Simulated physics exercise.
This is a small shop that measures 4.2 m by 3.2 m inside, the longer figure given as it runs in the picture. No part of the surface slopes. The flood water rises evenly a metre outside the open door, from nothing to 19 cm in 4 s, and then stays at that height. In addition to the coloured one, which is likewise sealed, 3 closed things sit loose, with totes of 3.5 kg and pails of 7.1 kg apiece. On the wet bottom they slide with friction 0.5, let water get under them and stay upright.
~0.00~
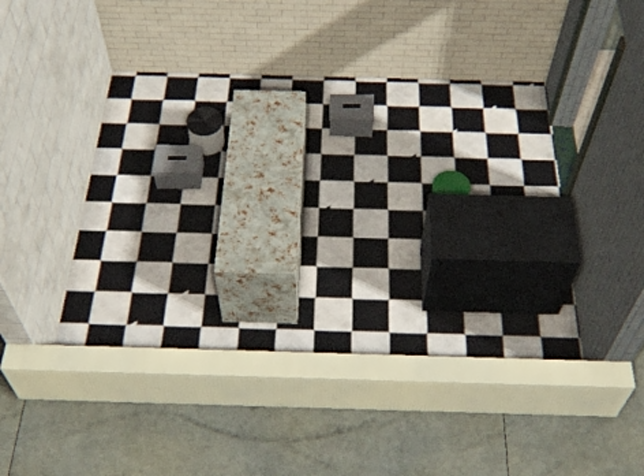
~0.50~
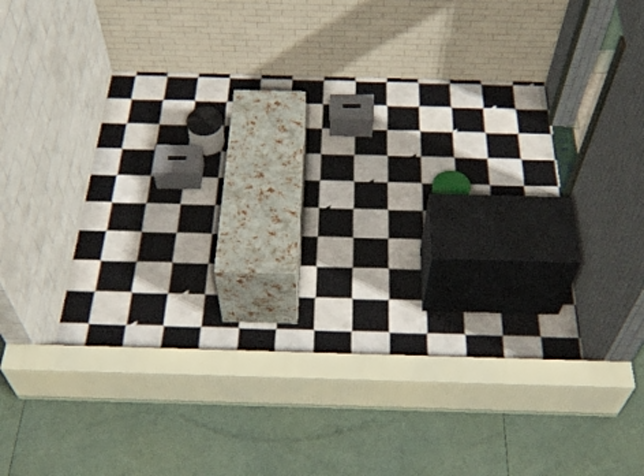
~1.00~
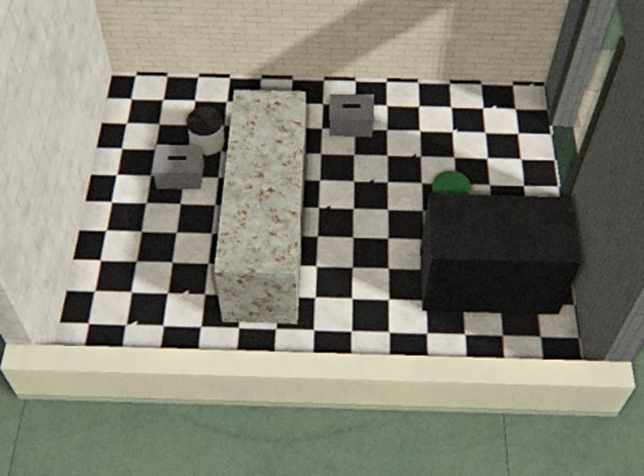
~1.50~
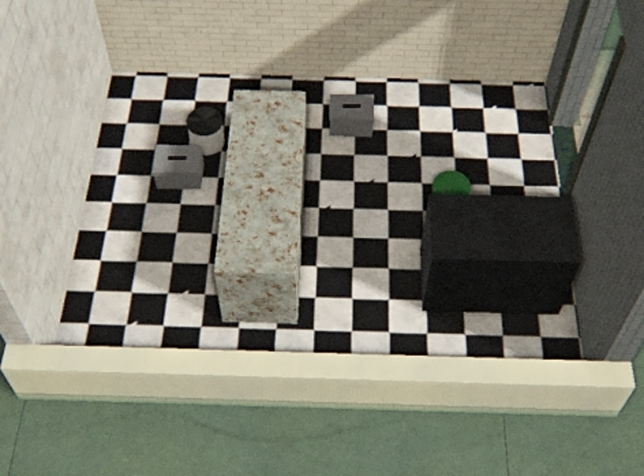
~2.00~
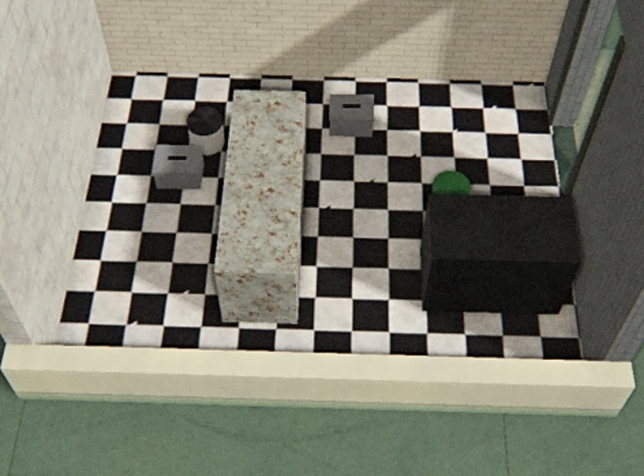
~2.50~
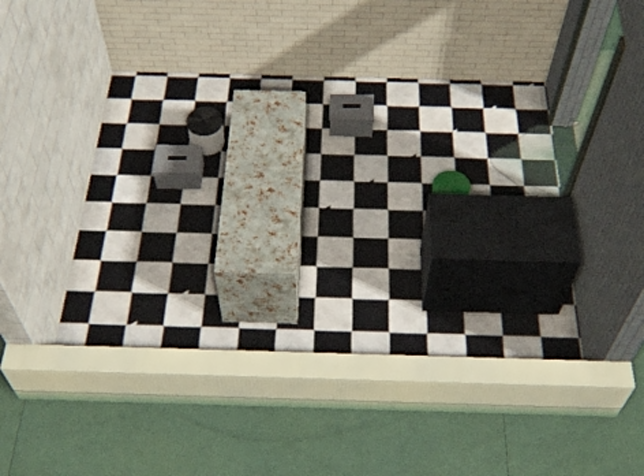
A small shop with a checkered floor stayed still as greenish water covered the grey ground outside, then crept just inside the doorway on the right, while the loose containers inside never moved.
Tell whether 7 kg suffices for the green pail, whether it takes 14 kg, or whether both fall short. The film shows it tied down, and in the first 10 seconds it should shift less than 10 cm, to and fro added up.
Only the larger figure is plenty.
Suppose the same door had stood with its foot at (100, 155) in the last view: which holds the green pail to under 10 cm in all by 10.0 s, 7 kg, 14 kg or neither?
Well, then the lesser option suffices.
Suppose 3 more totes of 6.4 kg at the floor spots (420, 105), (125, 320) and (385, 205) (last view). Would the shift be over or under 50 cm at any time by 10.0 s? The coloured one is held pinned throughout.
Order as asked: Goes beyond / stays within / stays within.
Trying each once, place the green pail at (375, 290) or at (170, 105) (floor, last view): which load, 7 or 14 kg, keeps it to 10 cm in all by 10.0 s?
In order, both loads succeed and heavier load succeeds alone.
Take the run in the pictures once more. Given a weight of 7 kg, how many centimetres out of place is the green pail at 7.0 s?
Close to 80 centimetres.
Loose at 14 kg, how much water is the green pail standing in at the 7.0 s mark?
Close to 6 cm deep.
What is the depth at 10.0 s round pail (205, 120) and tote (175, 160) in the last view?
I'd put it at 5 cm and 4 cm respectively.
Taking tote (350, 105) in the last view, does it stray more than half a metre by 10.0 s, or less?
I'd say it goes further.
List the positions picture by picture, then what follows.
The green pail at (452, 186) rests on the ground; 0.0 m2 under water; 0 of 4 have shifted, in the first picture.
The green pail at (452, 186) rests on the ground; 0.0 m2 under water; 0 of 4 have shifted, in the second picture.
The green pail at (452, 186) rests on the ground; water covers 0.0 m2; 0 of 4 have shifted, in the third picture.
The green pail at (452, 186) rests on the ground; water covers 0.0 m2; 0 of 4 have shifted, in the fourth picture.
The green pail at (452, 186), on the bottom; water covers 0.0 m2; 0 of 4 have shifted, in the fifth picture.
The green pail at (452, 186) rests on the ground; water covers 0.3 m2; 0 of 4 have shifted, in the sixth picture.
After 3.5 s the green pail would be 0 cm from its start with 7 kg and 0 cm from its start with 14 kg; 3 cm of water round it then.
After 4.5 s the green pail would be 6 cm from its start with 7 kg and 0 cm from its start with 14 kg; 5 cm of water round it then.
After 7.0 s the green pail would be 78 cm from its start with 7 kg and 0 cm from its start with 14 kg; 6 cm of water round it then.
After 10.0 s the green pail would be 145 cm from its start with 7 kg and 0 cm from its start with 14 kg; 8 cm of water round it then.
